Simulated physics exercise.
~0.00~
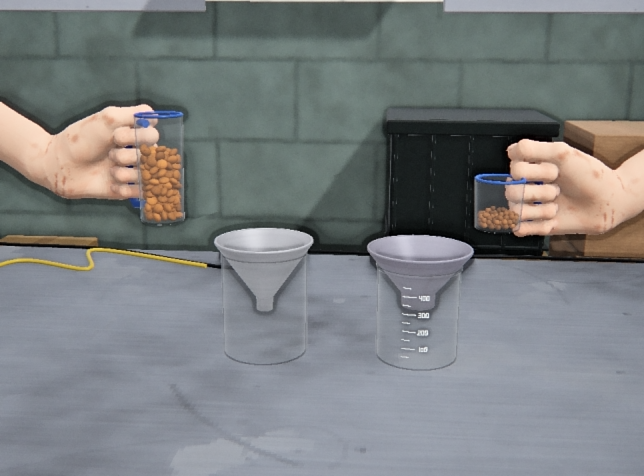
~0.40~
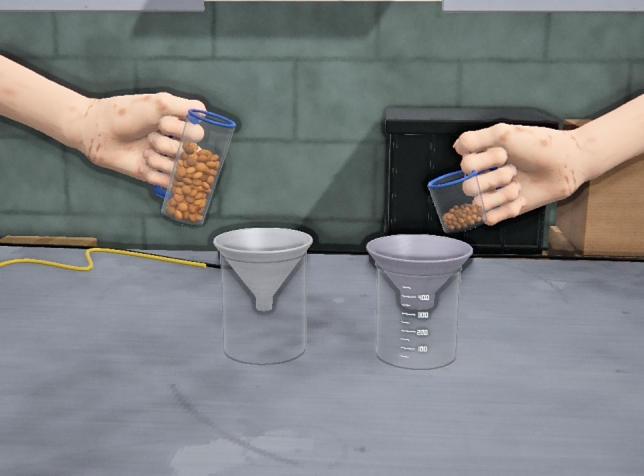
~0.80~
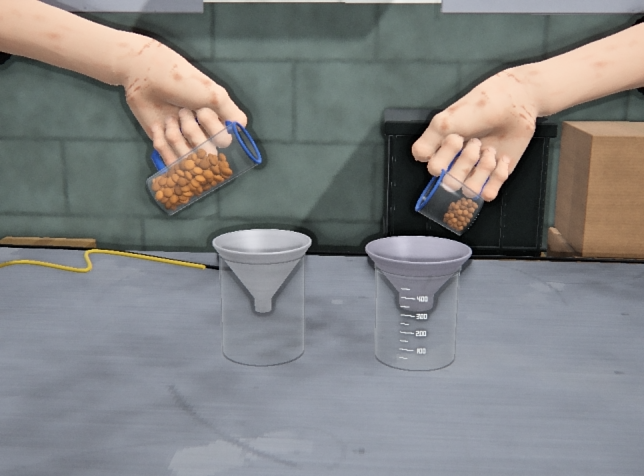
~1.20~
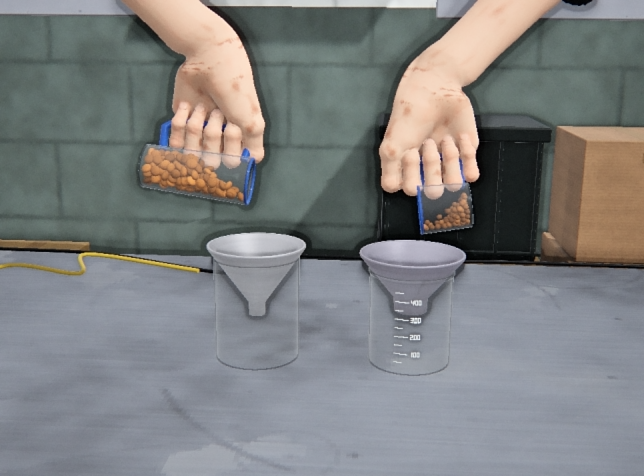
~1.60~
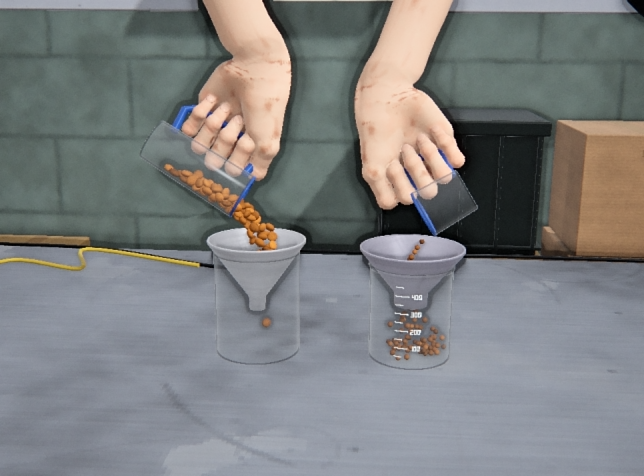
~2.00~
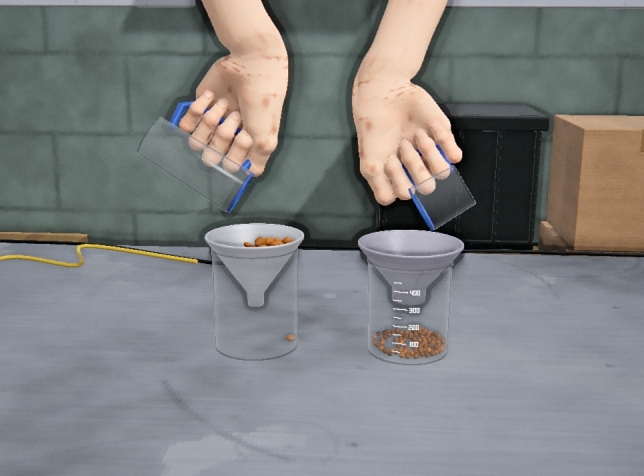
On a gray tabletop before a green block wall, two hands tip cups of brown nut-like pieces over funnels set in clear jars. The larger pieces at left jam in their funnel, only a stray few reaching the jar, while the smaller ones at right all drop through.
